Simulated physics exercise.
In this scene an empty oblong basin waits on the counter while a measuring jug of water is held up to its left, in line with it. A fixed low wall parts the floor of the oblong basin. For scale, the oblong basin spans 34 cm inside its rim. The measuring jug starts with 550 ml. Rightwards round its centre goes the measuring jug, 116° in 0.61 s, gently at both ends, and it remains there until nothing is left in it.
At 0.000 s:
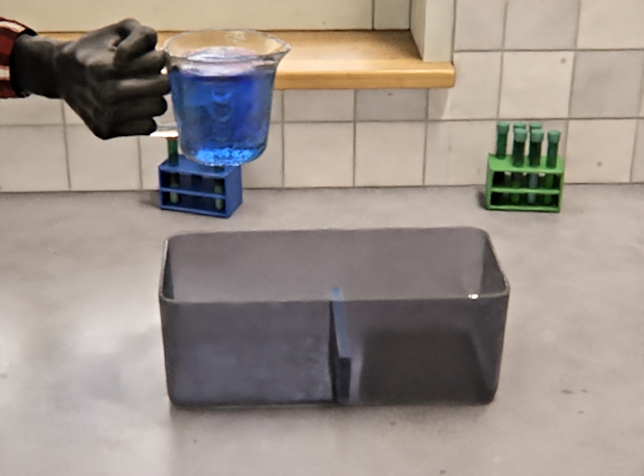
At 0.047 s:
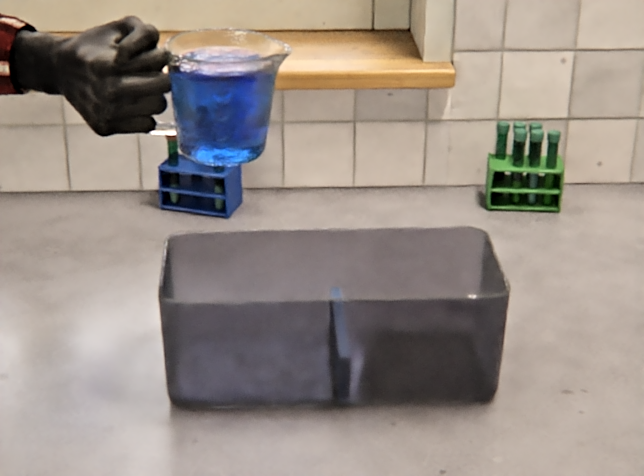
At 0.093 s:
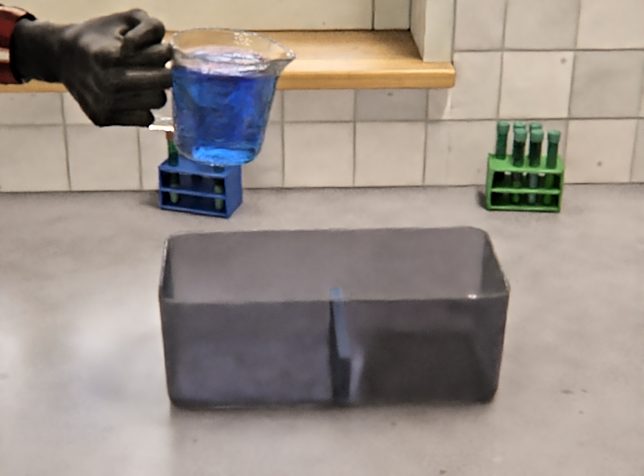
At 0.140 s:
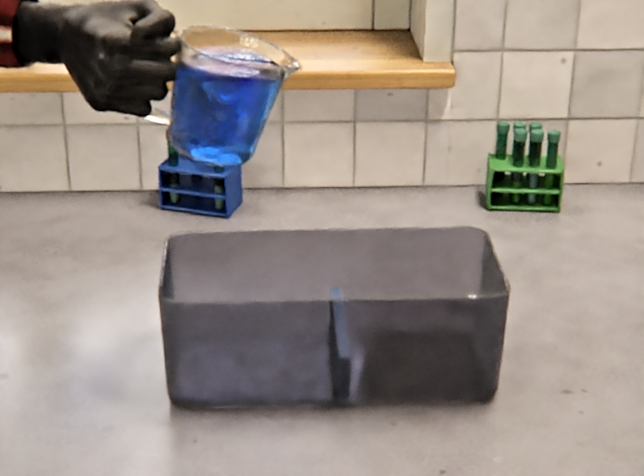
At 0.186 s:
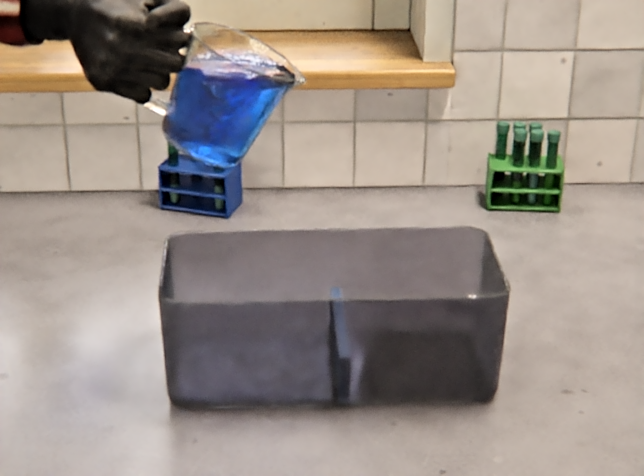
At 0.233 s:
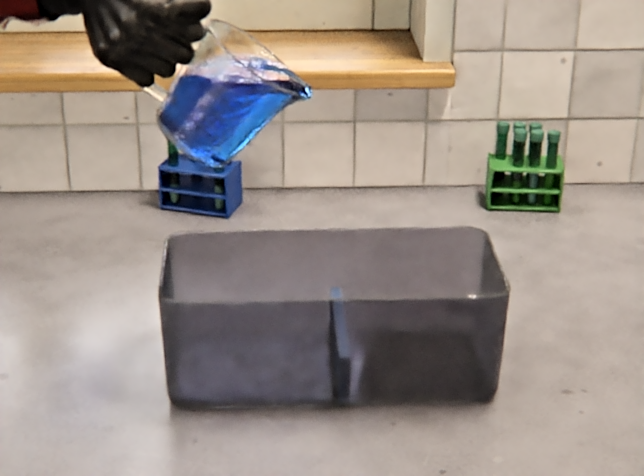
A grey counter against a white tiled wall with a wooden ledge is seen from the front and slightly above, in a still view. An empty, dark grey oblong basin with a divider sits in the foreground, with a blue rack of tubes behind on the left and a green one on the right. At upper left, a black-gloved hand tilts a clear jug of blue water rightwards, slowly then further, until water reaches its lip.
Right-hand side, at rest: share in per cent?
57 per cent.
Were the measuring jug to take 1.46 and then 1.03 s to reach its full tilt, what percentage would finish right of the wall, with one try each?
Respectively about 80 and 75 percent.
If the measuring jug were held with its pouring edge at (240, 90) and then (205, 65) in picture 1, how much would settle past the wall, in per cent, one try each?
Try 1: Approx. 5 %; try 2: Approx. 5 %.
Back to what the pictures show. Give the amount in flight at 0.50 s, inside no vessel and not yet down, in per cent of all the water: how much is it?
Roughly 38 percent.
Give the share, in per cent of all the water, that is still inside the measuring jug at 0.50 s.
I'd estimate some 38 % remains.
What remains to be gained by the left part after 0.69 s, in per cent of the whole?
About 10 per cent.
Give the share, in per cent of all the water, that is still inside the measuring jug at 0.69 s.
Around 3 percent of it.
After 0.50 s the tilt is 106° and 38 per cent is still to pour, 0 is left of the wall and 23 right of it.
After 0.69 s the tilt is 116° and 3 per cent is still to pour, 31 is left of the wall and 55 right of it.
After 0.89 s the tilt is 116° and 0 per cent is still to pour, 42 is left of the wall and 56 right of it.
After 1.11 s the tilt is 116° and 0 per cent is still to pour, 42 is left of the wall and 57 right of it.
In the end 42 per cent lies left of the wall, 57 right of it and 2 outside.
